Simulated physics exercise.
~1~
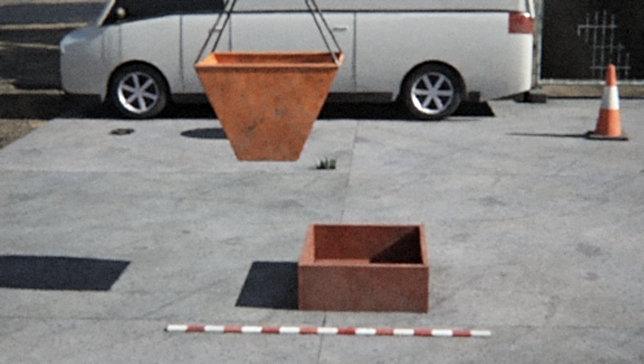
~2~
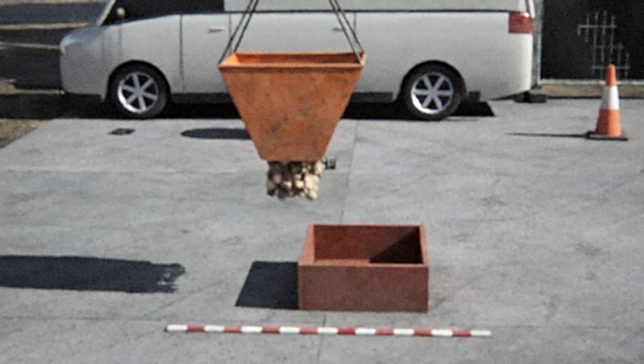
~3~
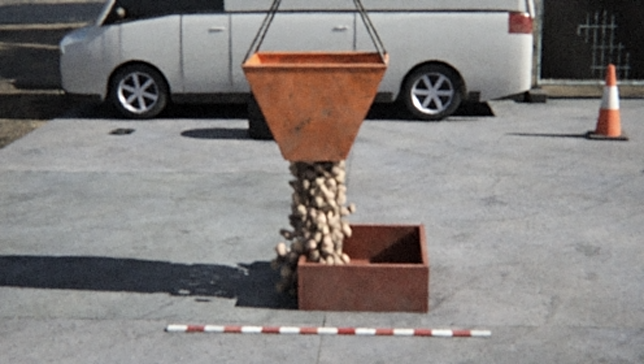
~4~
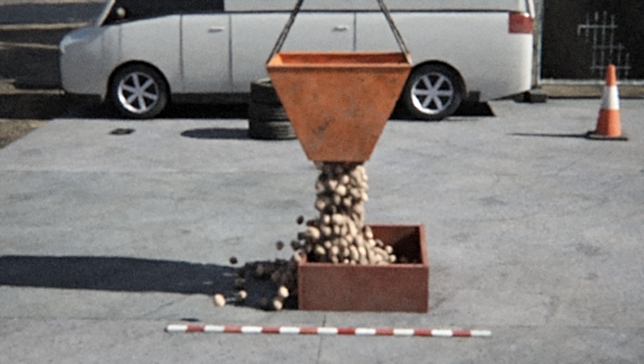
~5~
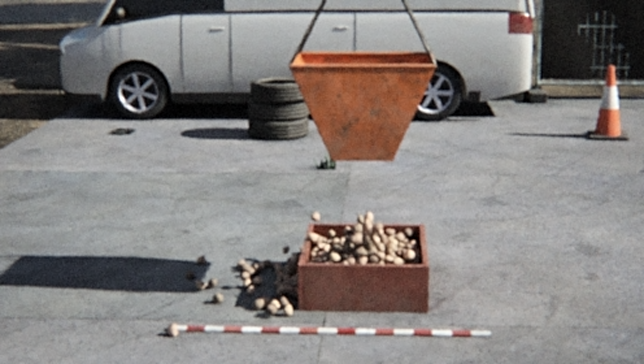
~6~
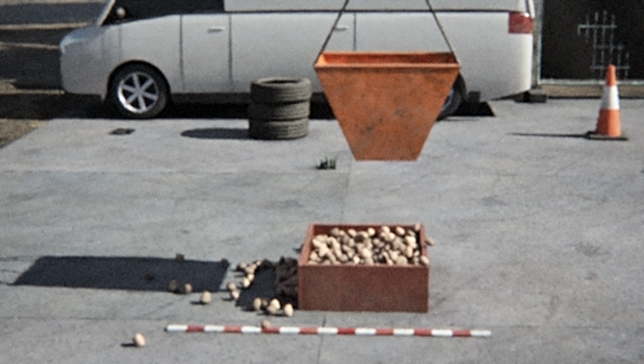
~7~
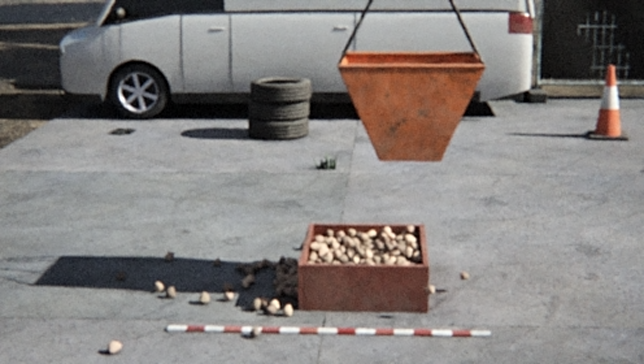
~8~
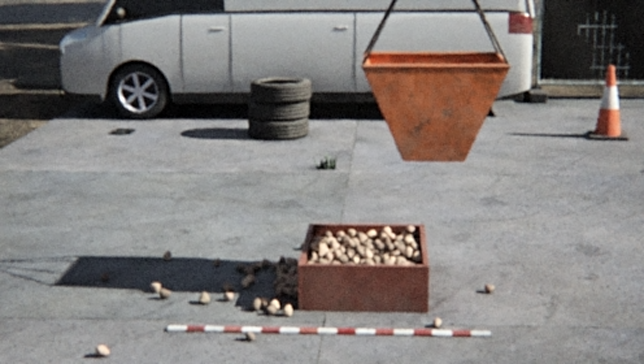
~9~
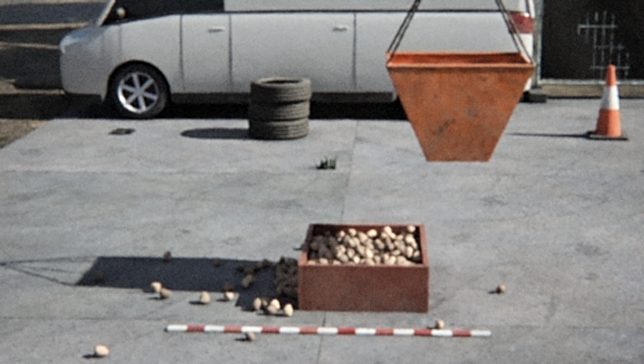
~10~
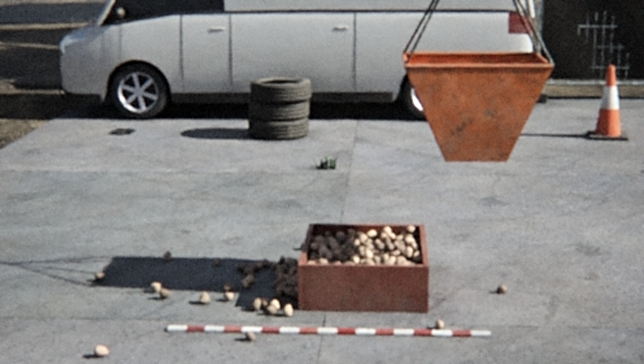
An orange skip moves right, dropping stones mostly into the bin and some left of it.
